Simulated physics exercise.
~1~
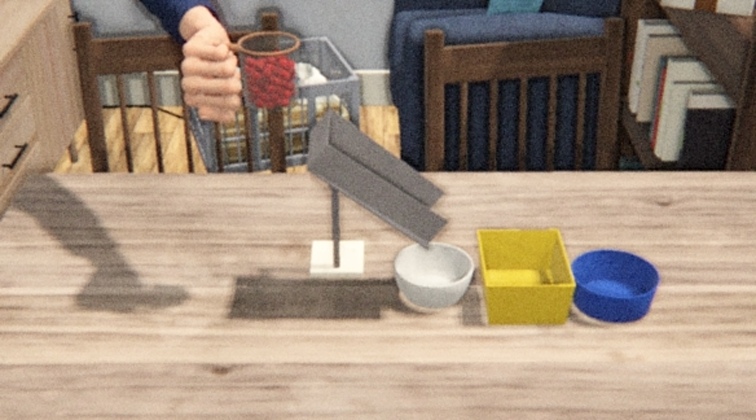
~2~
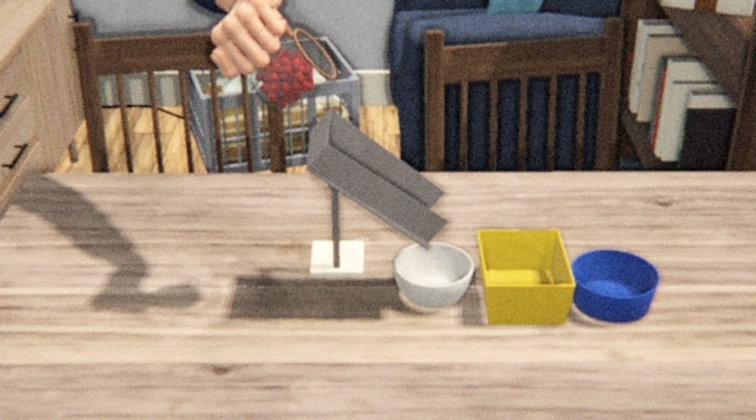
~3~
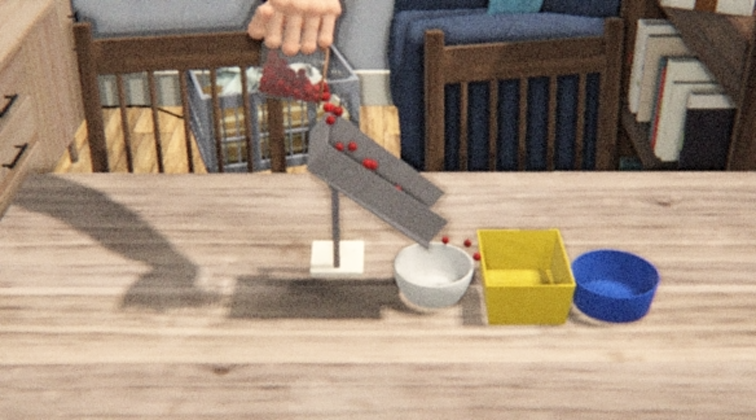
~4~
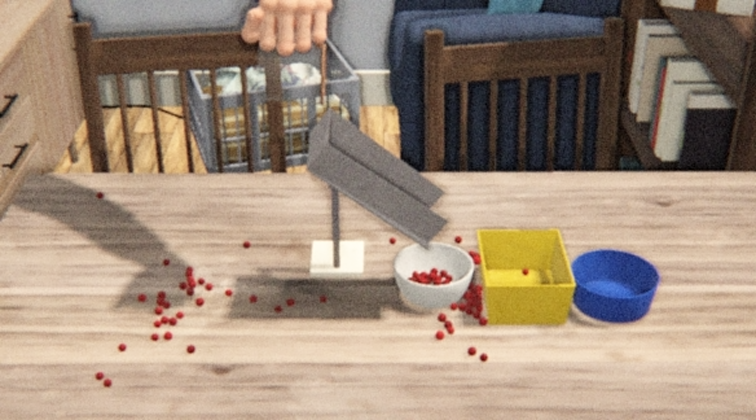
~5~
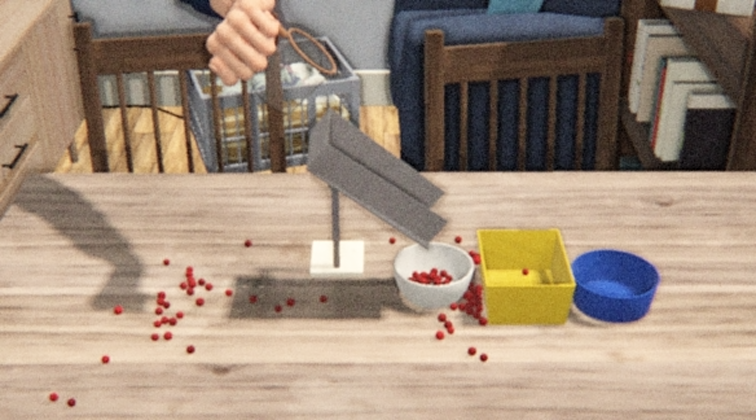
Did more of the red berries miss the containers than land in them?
Yes, most of the berries ended up outside the containers, many of them scattered on the table. The white bowl caught a smaller share, the yellow tin got hardly any, and the blue dish and the cup were left empty.
